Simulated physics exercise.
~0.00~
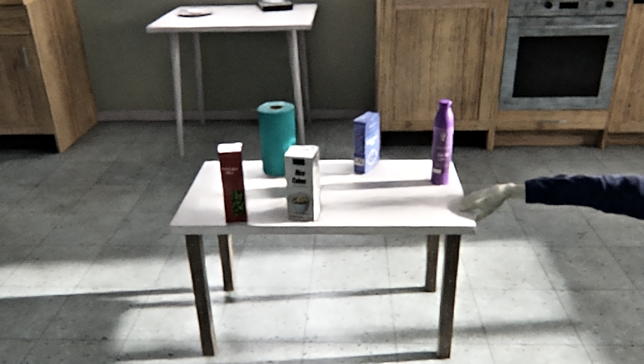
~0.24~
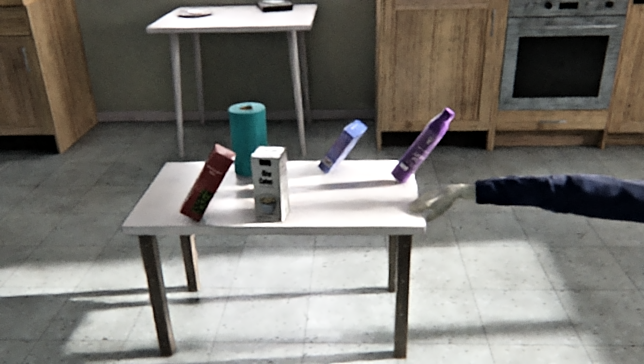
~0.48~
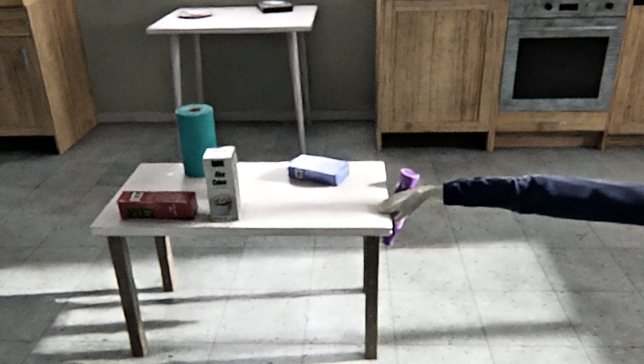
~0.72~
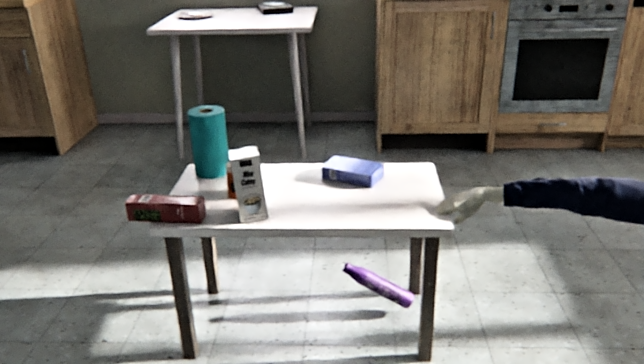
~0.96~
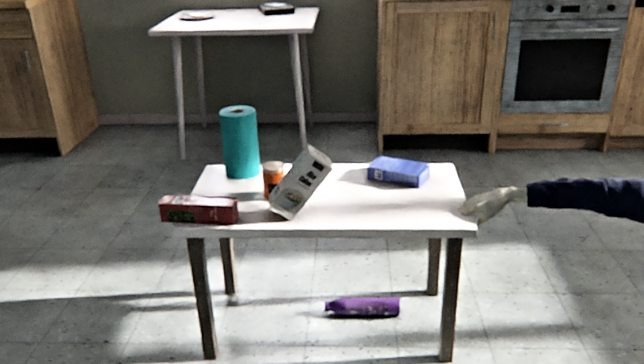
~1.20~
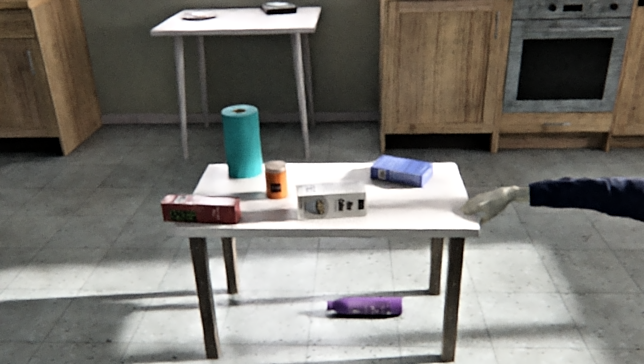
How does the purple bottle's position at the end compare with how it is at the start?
At the start the purple bottle stands upright on the right side of the table, but at the end it lies on its side on the floor.
